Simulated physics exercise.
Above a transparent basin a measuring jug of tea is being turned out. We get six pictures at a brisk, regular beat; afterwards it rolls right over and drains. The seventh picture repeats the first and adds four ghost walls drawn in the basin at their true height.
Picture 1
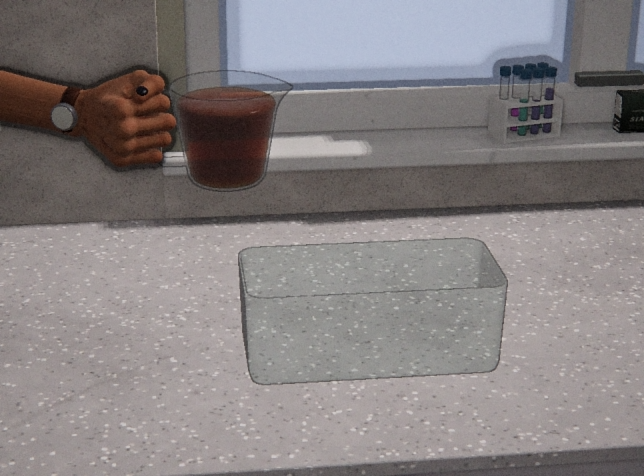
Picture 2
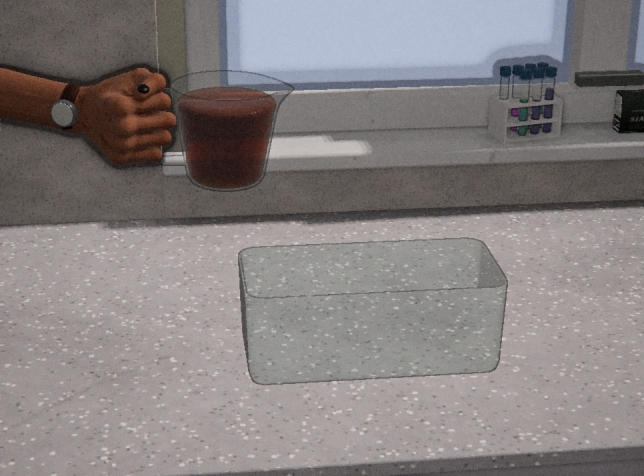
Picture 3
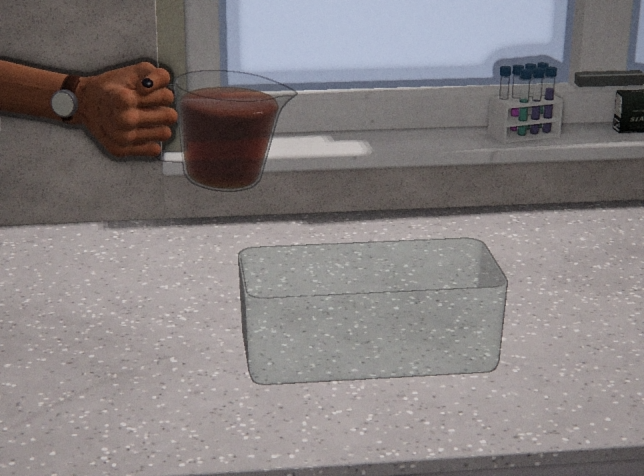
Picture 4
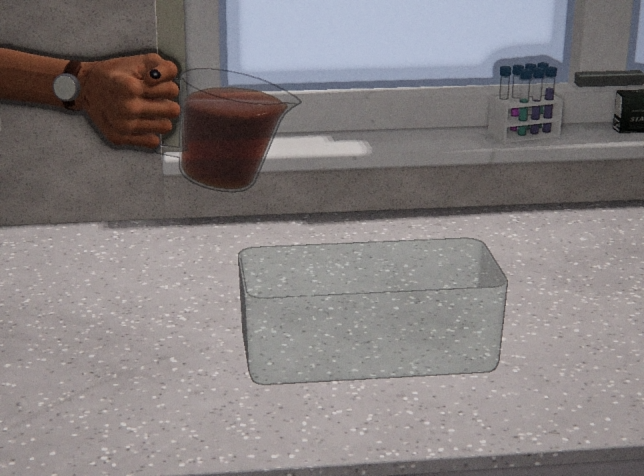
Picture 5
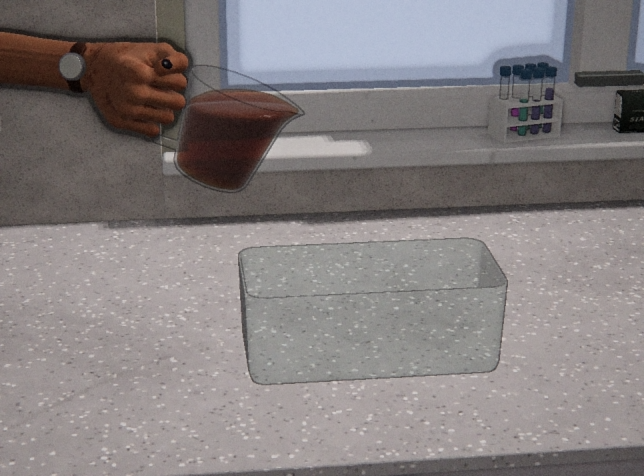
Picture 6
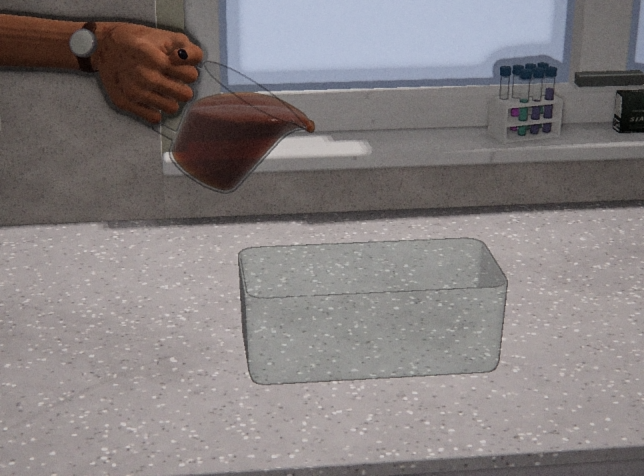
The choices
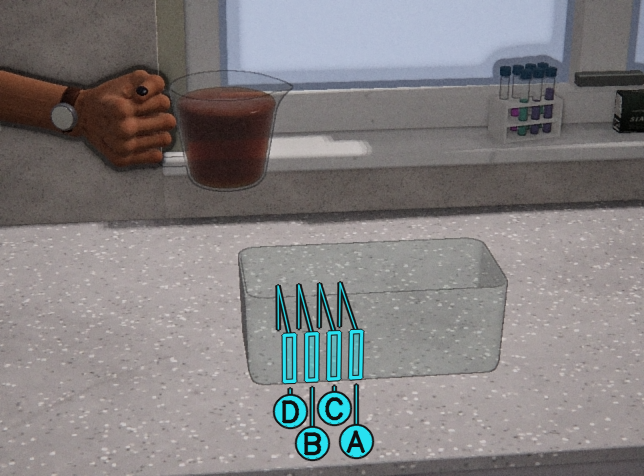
Above a clear basin on a speckled counter, a hand gradually tips a jug of tea rightward.
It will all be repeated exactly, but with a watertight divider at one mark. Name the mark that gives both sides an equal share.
The answer is slot A.
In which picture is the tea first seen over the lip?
In picture 6.
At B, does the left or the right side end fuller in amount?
The right one.
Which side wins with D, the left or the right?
More ends on the right.
On the marked copy, A at (356, 385); B at (312, 387); C at (334, 386); D at (290, 389).
Choosing A, about 54 % ends left of the wall and 43 % right of it; 3 % is lost outside.
Choosing B, about 4 % ends left of the wall and 94 % right of it.
Choosing C, about 22 % ends left of the wall and 76 % right of it.
Choosing D, about 2 % ends left of the wall and 97 % right of it.
